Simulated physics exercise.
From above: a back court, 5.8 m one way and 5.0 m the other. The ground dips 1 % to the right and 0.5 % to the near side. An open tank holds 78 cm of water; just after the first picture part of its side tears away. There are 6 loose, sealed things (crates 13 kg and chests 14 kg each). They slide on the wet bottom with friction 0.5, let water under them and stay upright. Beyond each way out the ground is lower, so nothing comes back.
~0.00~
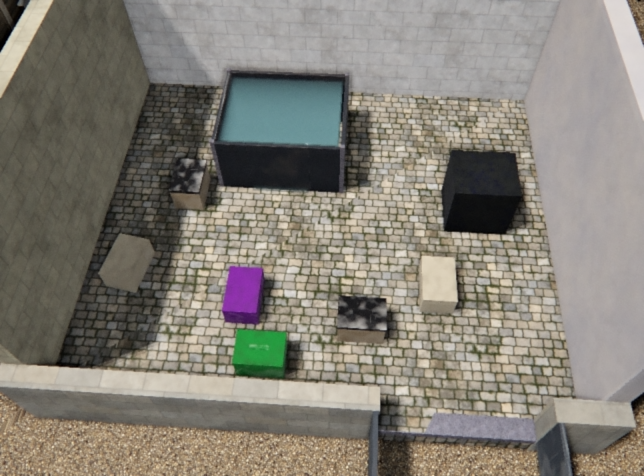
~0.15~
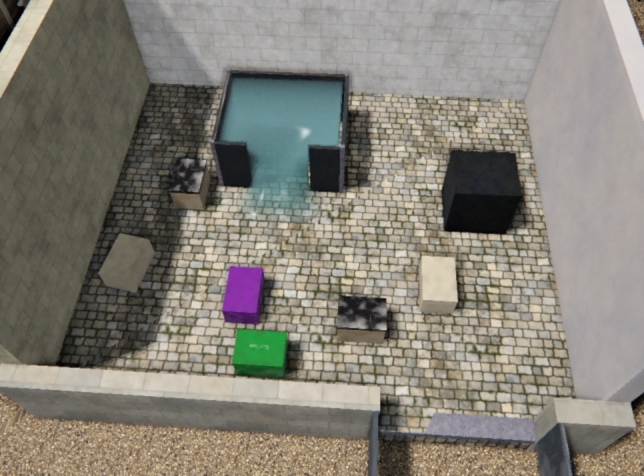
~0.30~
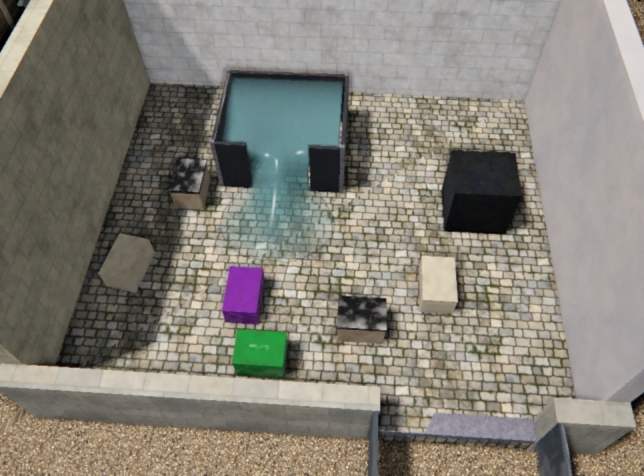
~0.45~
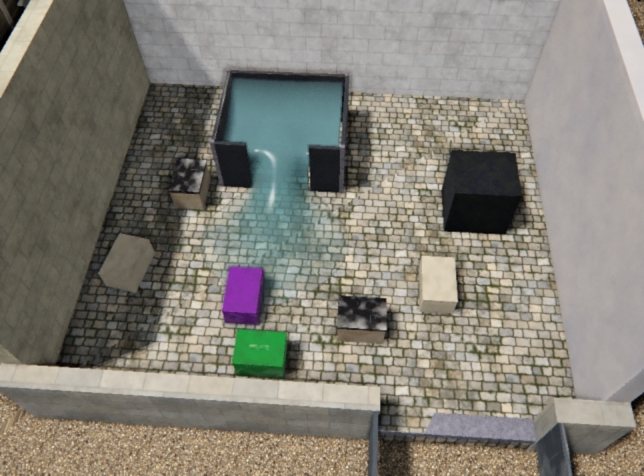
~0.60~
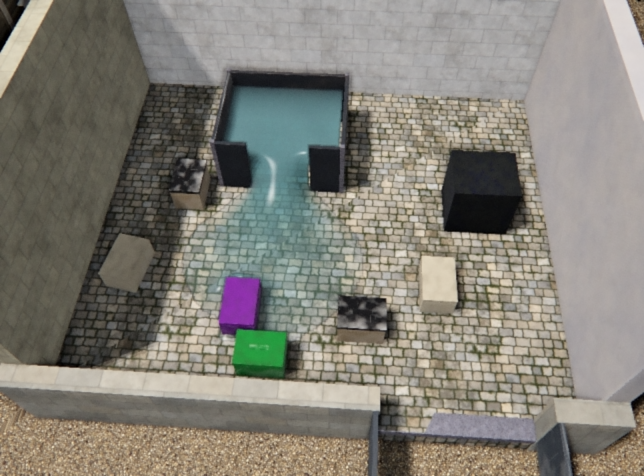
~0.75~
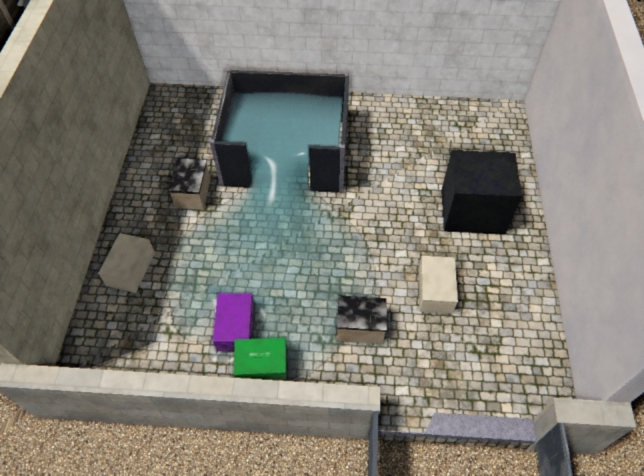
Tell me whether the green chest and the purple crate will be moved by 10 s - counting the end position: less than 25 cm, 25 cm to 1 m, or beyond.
The green chest ends far away, the purple crate ends far away.
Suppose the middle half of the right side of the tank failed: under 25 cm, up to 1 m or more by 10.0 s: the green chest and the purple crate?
Then the green chest holds its place, the purple crate stays put.
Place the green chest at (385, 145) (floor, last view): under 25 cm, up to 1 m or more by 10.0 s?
It barely shifts.
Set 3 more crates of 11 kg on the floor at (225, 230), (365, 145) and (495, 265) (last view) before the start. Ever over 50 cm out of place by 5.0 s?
In turn: Past it, less, short of it.
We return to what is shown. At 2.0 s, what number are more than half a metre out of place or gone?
By then 2.
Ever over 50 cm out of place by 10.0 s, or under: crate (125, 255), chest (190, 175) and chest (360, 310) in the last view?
In that order: Past it, under, over.
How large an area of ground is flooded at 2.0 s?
Roughly 15 m2.
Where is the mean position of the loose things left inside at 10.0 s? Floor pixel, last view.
Near (294, 217).
After 2.0 s the green chest is near (257, 363), 0.2 m from its start, afloat; the purple crate is near (134, 358), 1.4 m from its start, afloat; 0 of 6 are out; 2 afloat.
After 4.5 s the green chest is near (311, 359), 0.6 m from its start, afloat; the purple crate is near (104, 268), 1.7 m from its start, afloat; 1 of 6 are out; 2 afloat.
After 7.0 s the green chest is near (477, 399), 2.3 m from its start, aground; the purple crate is near (156, 136), 2.8 m from its start, aground; 1 of 6 are out; 1 afloat.
After 10.0 s the green chest is near (477, 399), 2.4 m from its start, aground; the purple crate is near (162, 126), 2.9 m from its start, aground; 1 of 6 are out; 1 afloat.
